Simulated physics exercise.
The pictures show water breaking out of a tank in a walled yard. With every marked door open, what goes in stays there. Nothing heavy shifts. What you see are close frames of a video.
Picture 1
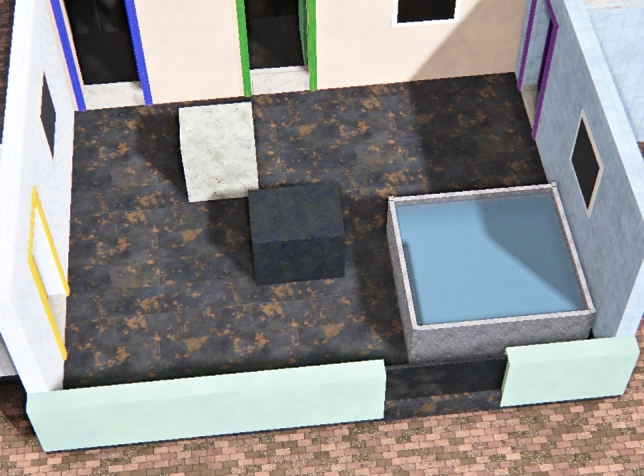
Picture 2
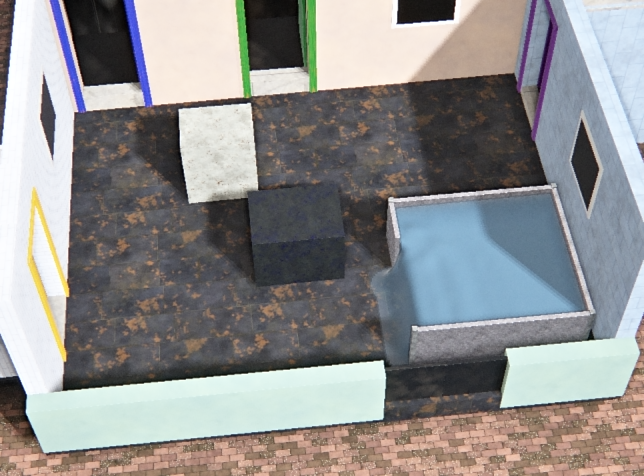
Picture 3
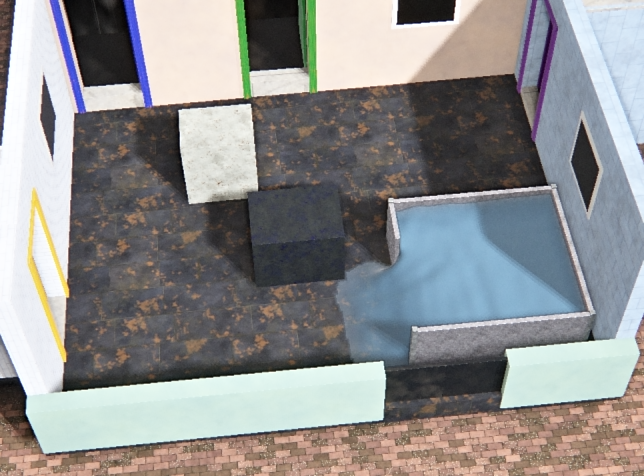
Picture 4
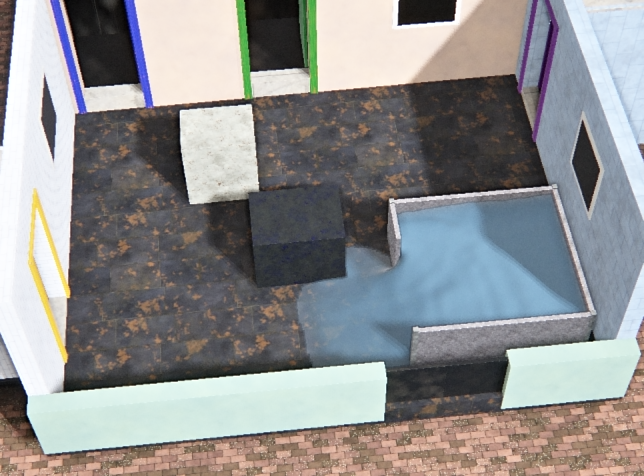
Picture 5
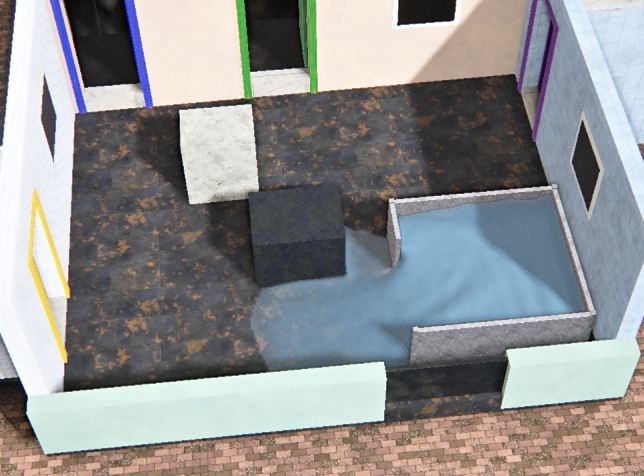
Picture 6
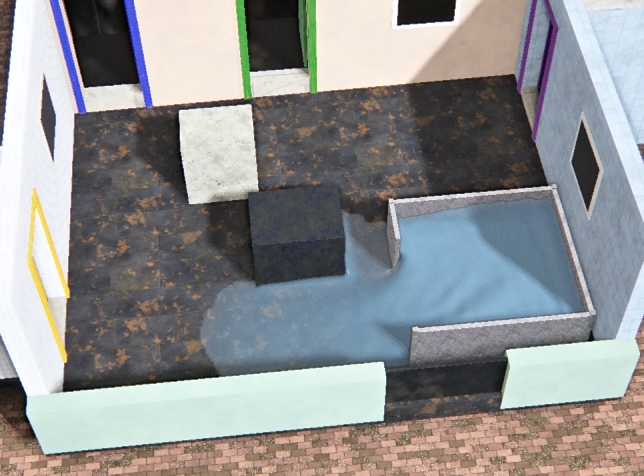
The footage shows a walled yard with a pale block, a dark block and a water-filled tank, whose left side opens near the front corner, letting water pour out and spread leftward across the dark floor past the dark block.
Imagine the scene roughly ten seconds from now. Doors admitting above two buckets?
One by one: The green door will pass two buckets at most, the yellow door will pass more than two buckets, the purple door will pass two buckets at most, the blue door will pass two buckets at most.
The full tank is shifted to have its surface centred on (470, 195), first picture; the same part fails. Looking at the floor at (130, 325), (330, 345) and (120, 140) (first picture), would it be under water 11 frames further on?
Well, in the order you listed them, they'd be reached by the flood, reached by the flood and unreached.
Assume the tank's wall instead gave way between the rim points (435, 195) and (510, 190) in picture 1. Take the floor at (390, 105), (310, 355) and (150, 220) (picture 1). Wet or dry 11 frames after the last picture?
In turn: Inundated, then untouched, then untouched.
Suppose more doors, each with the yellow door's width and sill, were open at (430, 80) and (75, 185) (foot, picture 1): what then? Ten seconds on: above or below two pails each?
Door one misses the threshold, door two beats the threshold.
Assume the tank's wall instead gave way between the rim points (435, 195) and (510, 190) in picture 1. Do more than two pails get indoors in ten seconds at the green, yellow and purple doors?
Green door: Falls short; yellow door: Falls short; purple door: Crosses the line.
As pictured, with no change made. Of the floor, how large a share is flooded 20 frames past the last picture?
I reckon around 50 %.
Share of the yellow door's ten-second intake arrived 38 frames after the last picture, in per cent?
Around 80 percent.
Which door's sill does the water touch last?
Answer - the purple one.
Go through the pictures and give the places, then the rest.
The first picture shows the tank at (487, 257) is whole and still.
In the second picture, the front is at (383, 274), out from the gap at (406, 306).
In the third picture, the front is at (348, 278), out from the gap at (406, 307).
In the fourth picture, water pours out at (407, 309) and has run to (306, 293).
In the fifth picture, water pours out at (407, 309) and has run to (258, 317).
In the sixth picture, the front is at (208, 329), out from the gap at (406, 309).
A moment on, water covers 35 % of the floor; the green door not reached, the yellow door under two buckets in, the purple door not reached, the blue door not reached.
Next, water covers 40 % of the floor; the green door not reached, the yellow door far over two buckets in, the purple door not reached, the blue door not reached.
Then, water covers 50 % of the floor; the green door wet at the sill, nothing in, the yellow door far over two buckets in, the purple door not reached, the blue door not reached.
Later, water covers 70 % of the floor; the green door wet at the sill, nothing in, the yellow door far over two buckets in, the purple door not reached, the blue door wet at the sill, nothing in.
In the end, water covers 95 % of the floor; the green door wet at the sill, nothing in, the yellow door far over two buckets in, the purple door wet at the sill, nothing in, the blue door wet at the sill, nothing in.
